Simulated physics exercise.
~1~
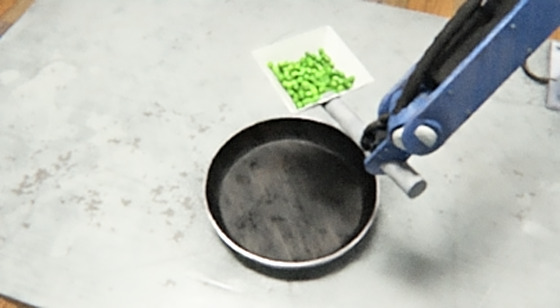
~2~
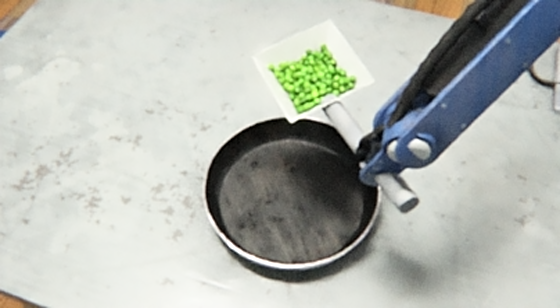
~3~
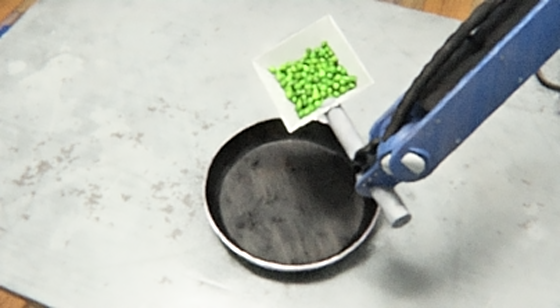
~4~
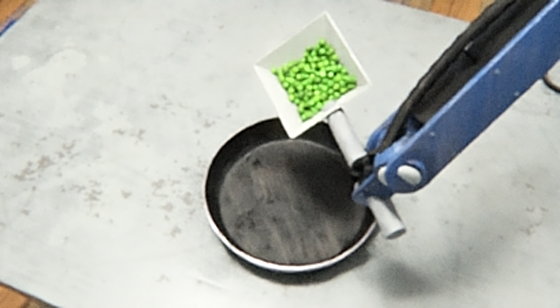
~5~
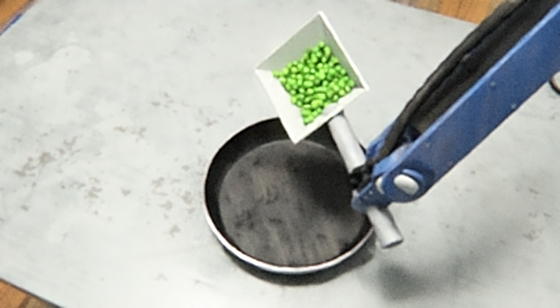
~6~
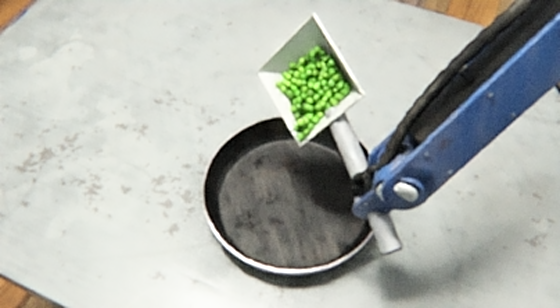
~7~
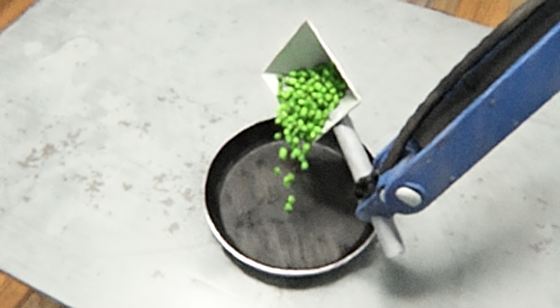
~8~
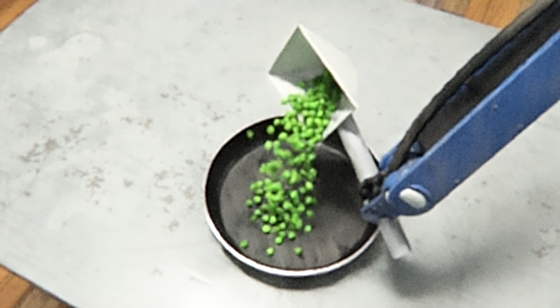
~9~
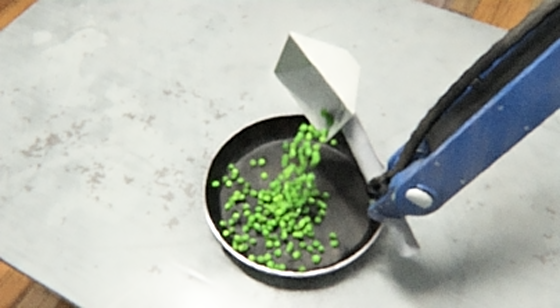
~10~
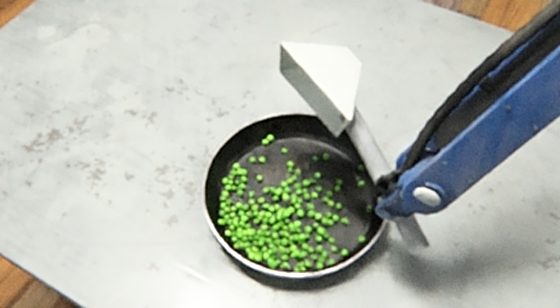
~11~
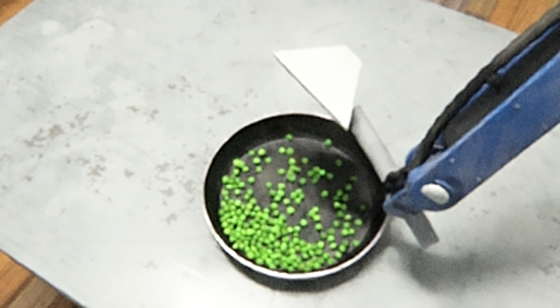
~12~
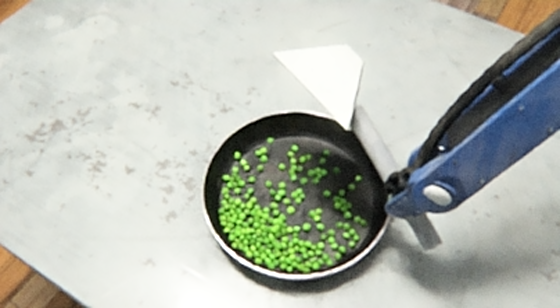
A blue robotic arm reaches in from the right, gripping the handle of a white, square-edged scoop filled with bright green peas, seen from above at an angle. Below the scoop, an empty black frying pan with a pale rim sits on a worn grey tabletop with wooden flooring at the corners. The arm steadily tilts the scoop, and the peas gather at its lower edge. They begin to trickle, then pour in a thick stream, scattering across the pan. The scoop empties and turns over further, and the peas rest mostly towards the pan's lower left.
